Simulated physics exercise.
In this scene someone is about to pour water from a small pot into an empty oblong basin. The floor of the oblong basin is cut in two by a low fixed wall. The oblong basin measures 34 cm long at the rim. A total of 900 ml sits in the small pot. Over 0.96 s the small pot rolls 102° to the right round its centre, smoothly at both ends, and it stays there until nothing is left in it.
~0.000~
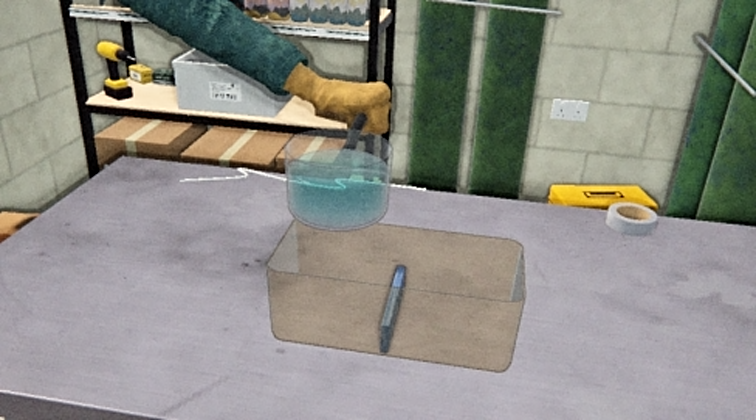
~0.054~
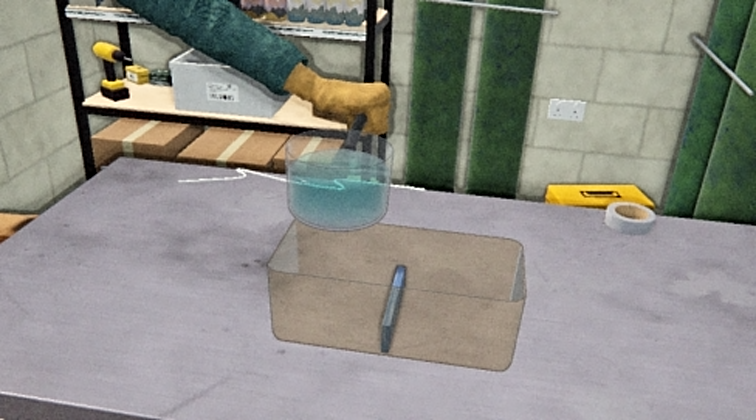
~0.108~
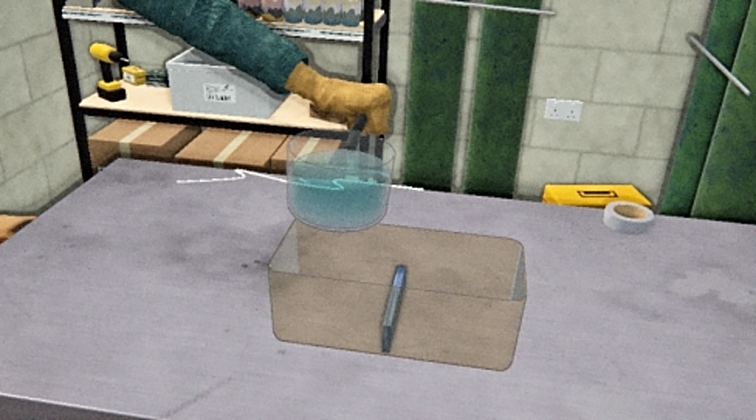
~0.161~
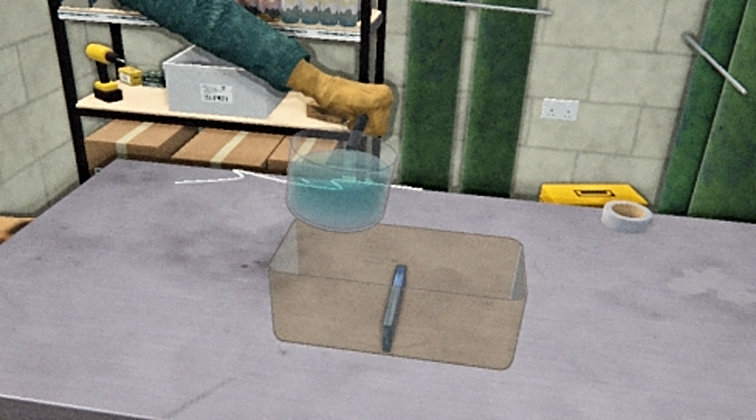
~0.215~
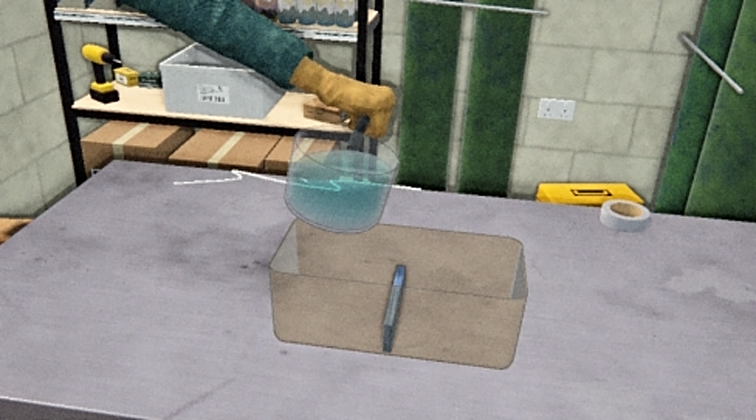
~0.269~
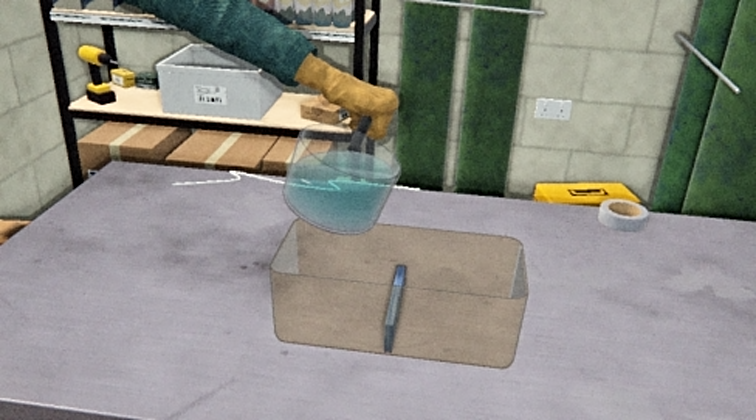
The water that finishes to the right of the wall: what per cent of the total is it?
It is about 93 per cent of the total.
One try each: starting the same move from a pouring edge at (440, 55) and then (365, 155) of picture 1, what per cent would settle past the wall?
Try 1: 80 %; try 2: 55 %.
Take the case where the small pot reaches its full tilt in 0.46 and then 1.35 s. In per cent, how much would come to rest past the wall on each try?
It comes to 90 per cent, and then 95 per cent.
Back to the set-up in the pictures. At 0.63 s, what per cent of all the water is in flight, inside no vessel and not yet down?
About 24 per cent.
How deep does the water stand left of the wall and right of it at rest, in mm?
The left ends up at roughly 2 mm, with the right at roughly 32 mm.
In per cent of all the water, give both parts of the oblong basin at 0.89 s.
Left roughly 4 per cent, right roughly 72.
By 0.63 s the tilt is 74° and 65 per cent is still to pour, 0 is left of the wall and 10 right of it.
By 0.89 s the tilt is 101° and 17 per cent is still to pour, 4 is left of the wall and 72 right of it.
By 1.16 s the tilt is 102° and 2 per cent is still to pour, 6 is left of the wall and 90 right of it.
By 1.46 s the tilt is 102° and 0 per cent is still to pour, 6 is left of the wall and 93 right of it.
At rest 6 per cent lies left of the wall, 93 right of it and 0 outside.
